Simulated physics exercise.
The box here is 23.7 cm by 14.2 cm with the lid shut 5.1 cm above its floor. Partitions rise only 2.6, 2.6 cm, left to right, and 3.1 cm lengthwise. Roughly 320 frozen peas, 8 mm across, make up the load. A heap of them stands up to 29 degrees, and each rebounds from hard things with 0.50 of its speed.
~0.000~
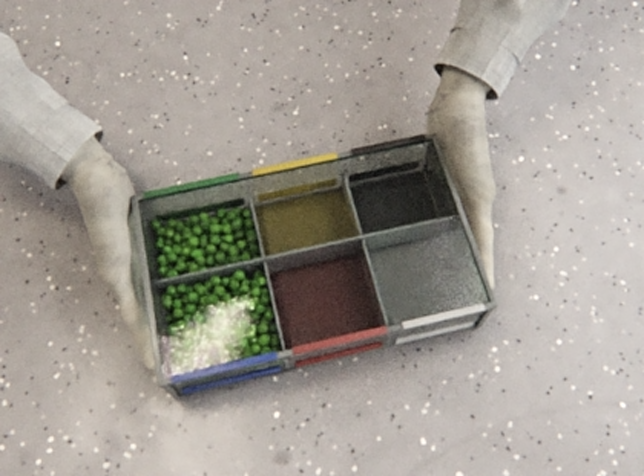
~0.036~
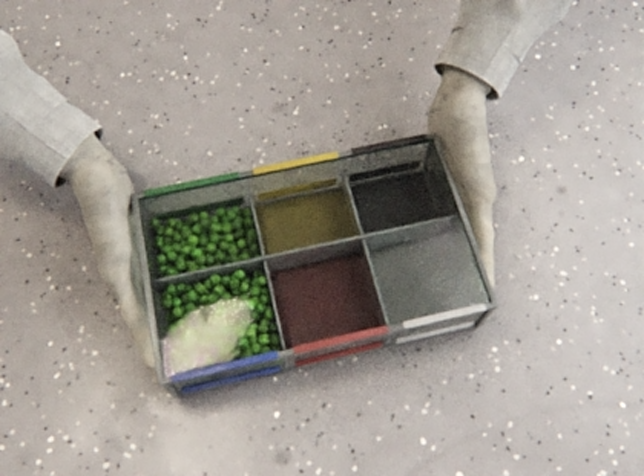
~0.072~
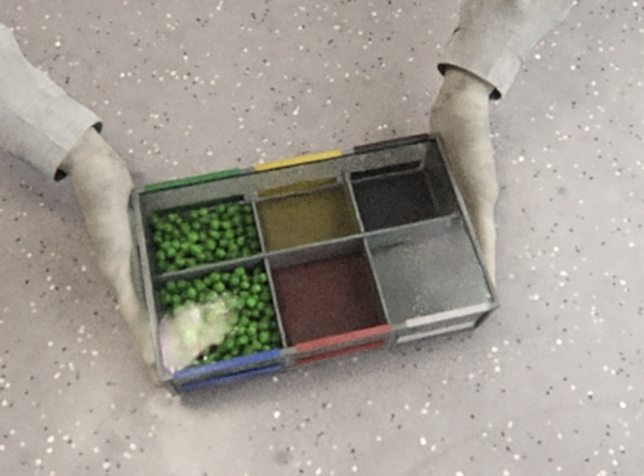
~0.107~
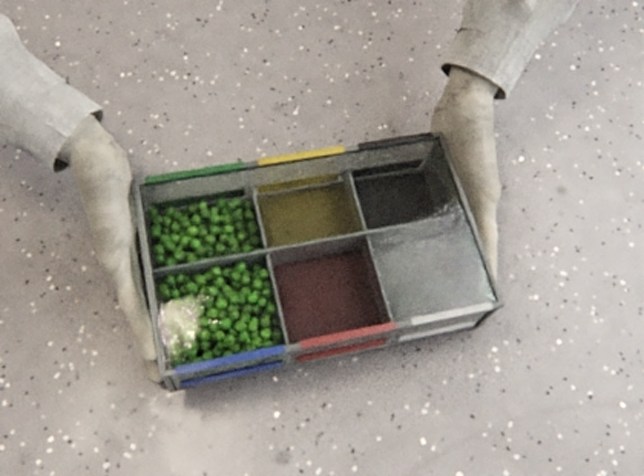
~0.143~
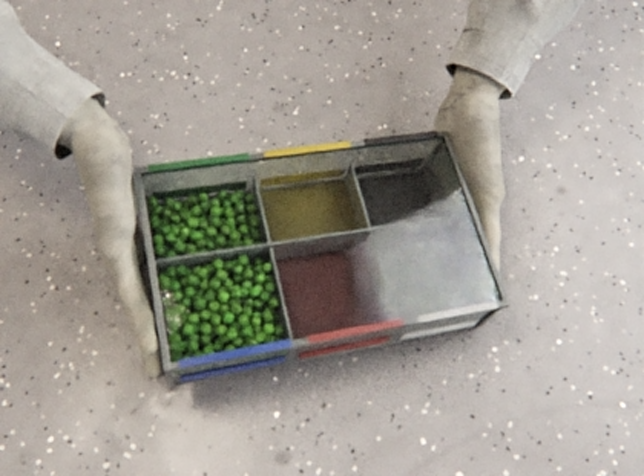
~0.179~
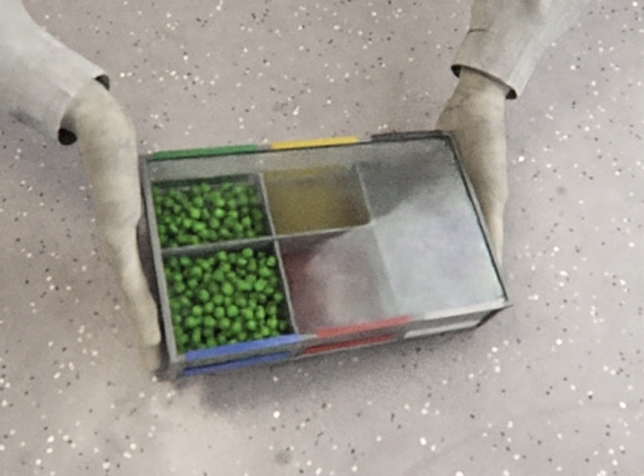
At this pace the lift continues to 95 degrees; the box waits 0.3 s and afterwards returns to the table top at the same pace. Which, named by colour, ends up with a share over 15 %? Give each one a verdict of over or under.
Red - under; blue - under; green - under; yellow - under; white - over; black - over.
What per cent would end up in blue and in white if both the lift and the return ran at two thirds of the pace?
The blue compartment would end with 0 per cent and the white compartment with 65 per cent.
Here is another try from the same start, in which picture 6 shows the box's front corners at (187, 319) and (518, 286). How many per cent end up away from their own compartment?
Estimate: Around 100 %.
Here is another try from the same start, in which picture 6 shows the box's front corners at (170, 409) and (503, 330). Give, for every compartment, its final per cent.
Result - red: 20 %; blue: 70 %; green: 5 %; yellow: 0 %; white: 5 %; black: 0 %.
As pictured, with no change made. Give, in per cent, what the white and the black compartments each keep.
White 65 %, black 30 %.
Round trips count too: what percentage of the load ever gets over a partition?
About 95 %.
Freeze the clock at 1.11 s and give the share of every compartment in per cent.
In per cent: Red 15, blue 10, green 10, yellow 5, white 45, black 15.
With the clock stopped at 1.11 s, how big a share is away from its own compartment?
About 80 percent.
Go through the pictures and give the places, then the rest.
Box tilt 0 degrees, front corners at (164, 380) and (490, 304); blue 65 %, green 35 %, in the first frame.
Box tilt 1 degrees, front corners at (164, 379) and (491, 303), in the second frame.
Box tilt 2 degrees, front corners at (164, 376) and (493, 303), in the third frame.
Box tilt 5 degrees, front corners at (166, 371) and (497, 303), lowest corner right front, in the fourth frame.
Box tilt 9 degrees, front corners at (170, 364) and (502, 302), lowest corner right front, in the fifth frame.
Box tilt 13 degrees, front corners at (176, 356) and (507, 301), lowest corner right front; blue 65 %, green 35 %. The box's pace is about 110 degrees a second, in the sixth frame.
After 1.11 s, tilt 95 degrees; red 15 %, blue 10 %, green 10 %, yellow 5 %, white 45 %, black 15 %.
Then, at 1.73 s, tilt 51 degrees; white 65 %, black 30 %.
After 2.40 s, tilt 0 degrees; white 65 %, black 30 %.
By 2.8 s all is still; red 0 %, blue 0 %, green 0 %, yellow 0 %, white 65 %, black 30 %.
